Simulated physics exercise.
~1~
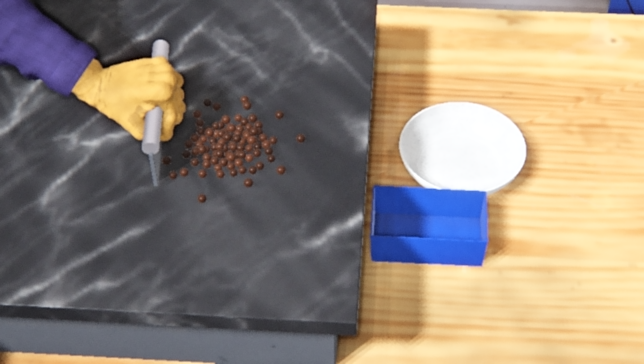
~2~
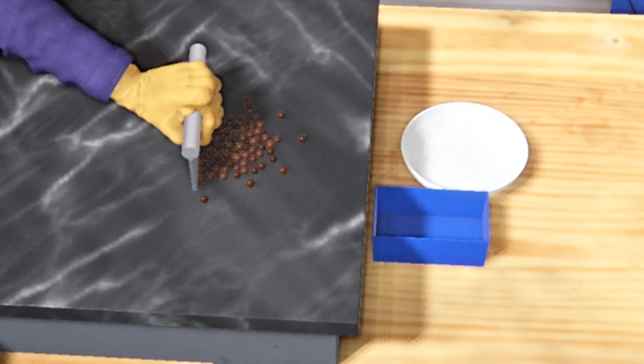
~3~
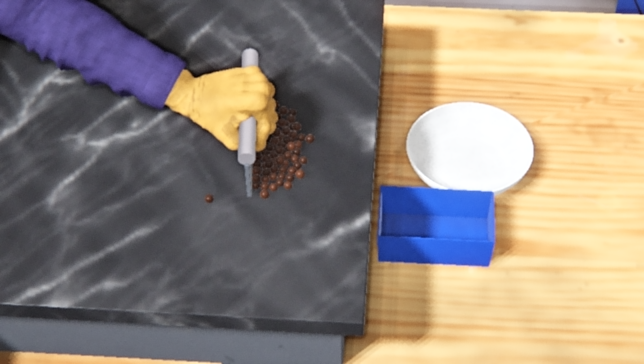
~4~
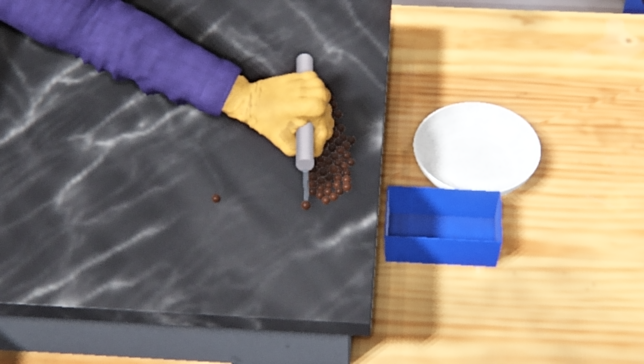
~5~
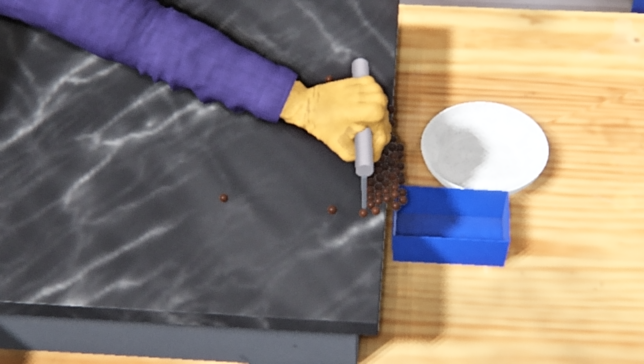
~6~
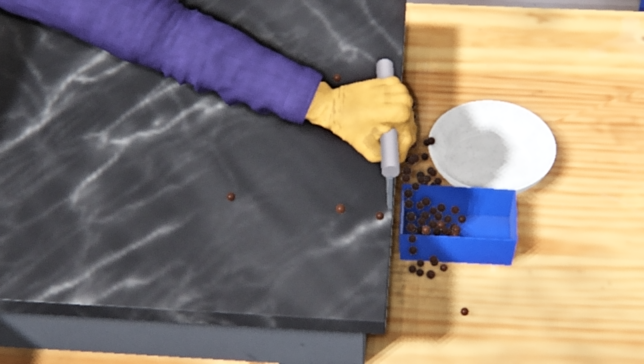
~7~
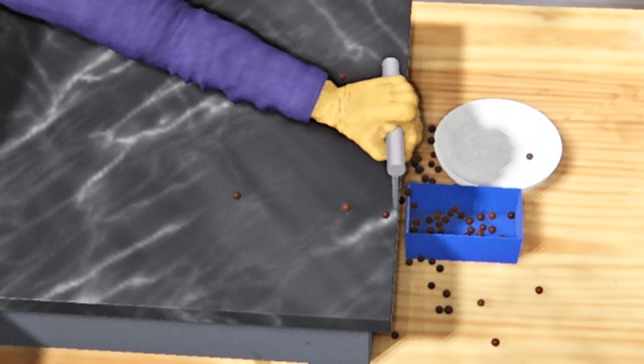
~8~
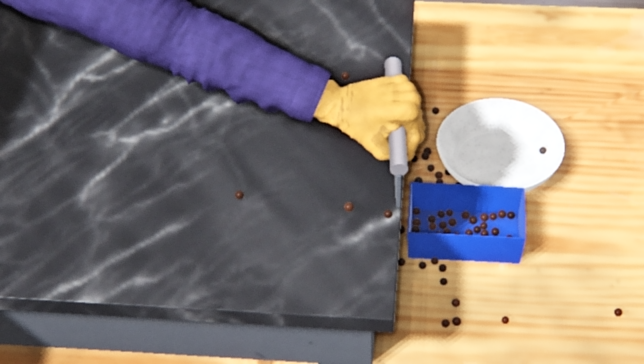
On a dark marbled countertop, a yellow-gloved hand pushed a scraper rightward through a pile of small chocolate balls, sweeping them over the edge; many landed in the blue tin, others scattered across the wooden surface around the white bowl, and a few stayed behind.
